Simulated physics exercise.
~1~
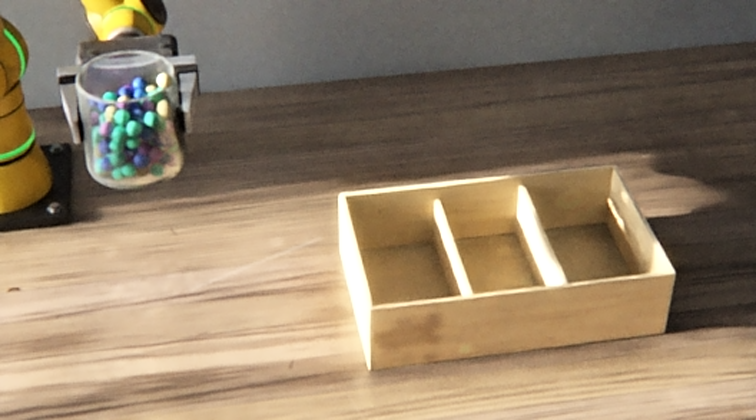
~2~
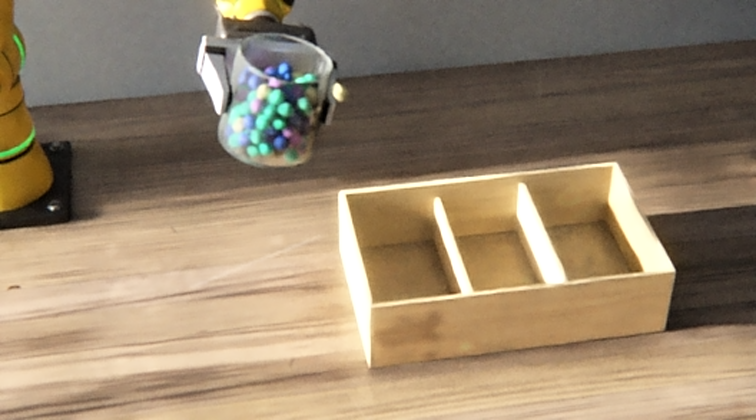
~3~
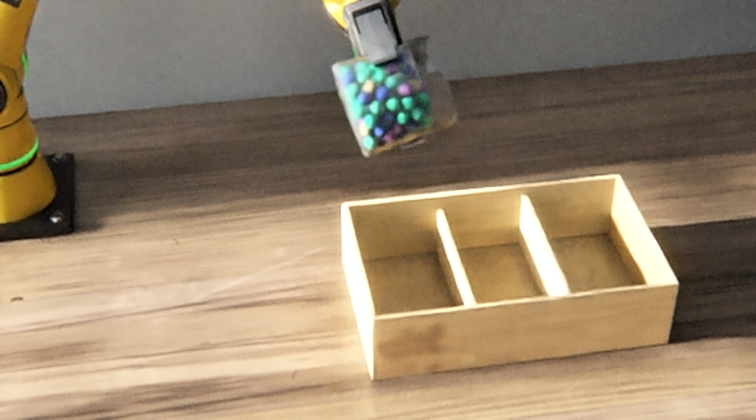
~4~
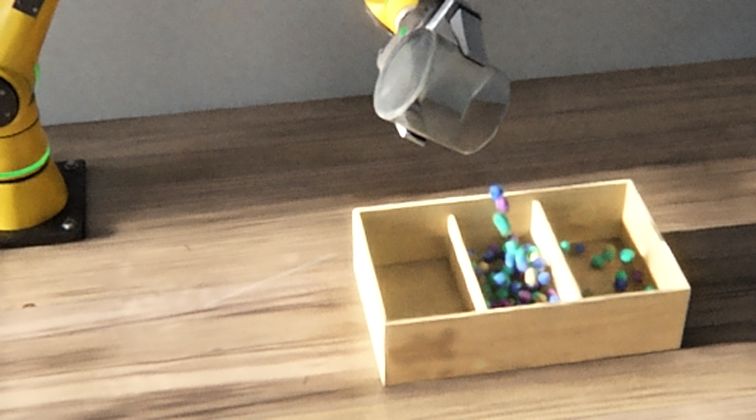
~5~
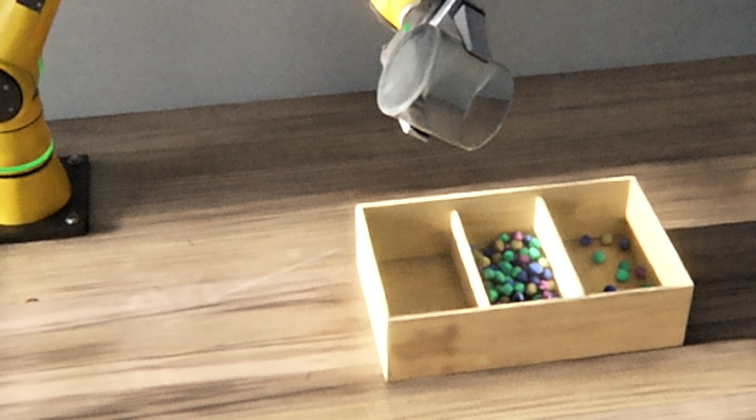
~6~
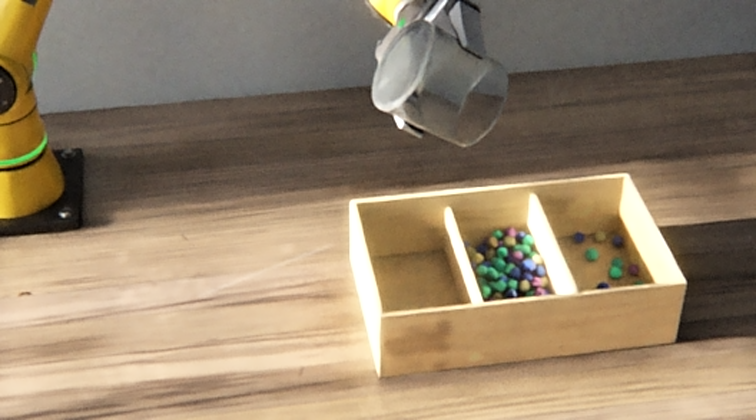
On a wooden table, a robot arm tips colourful balls into a box's middle and right compartments.
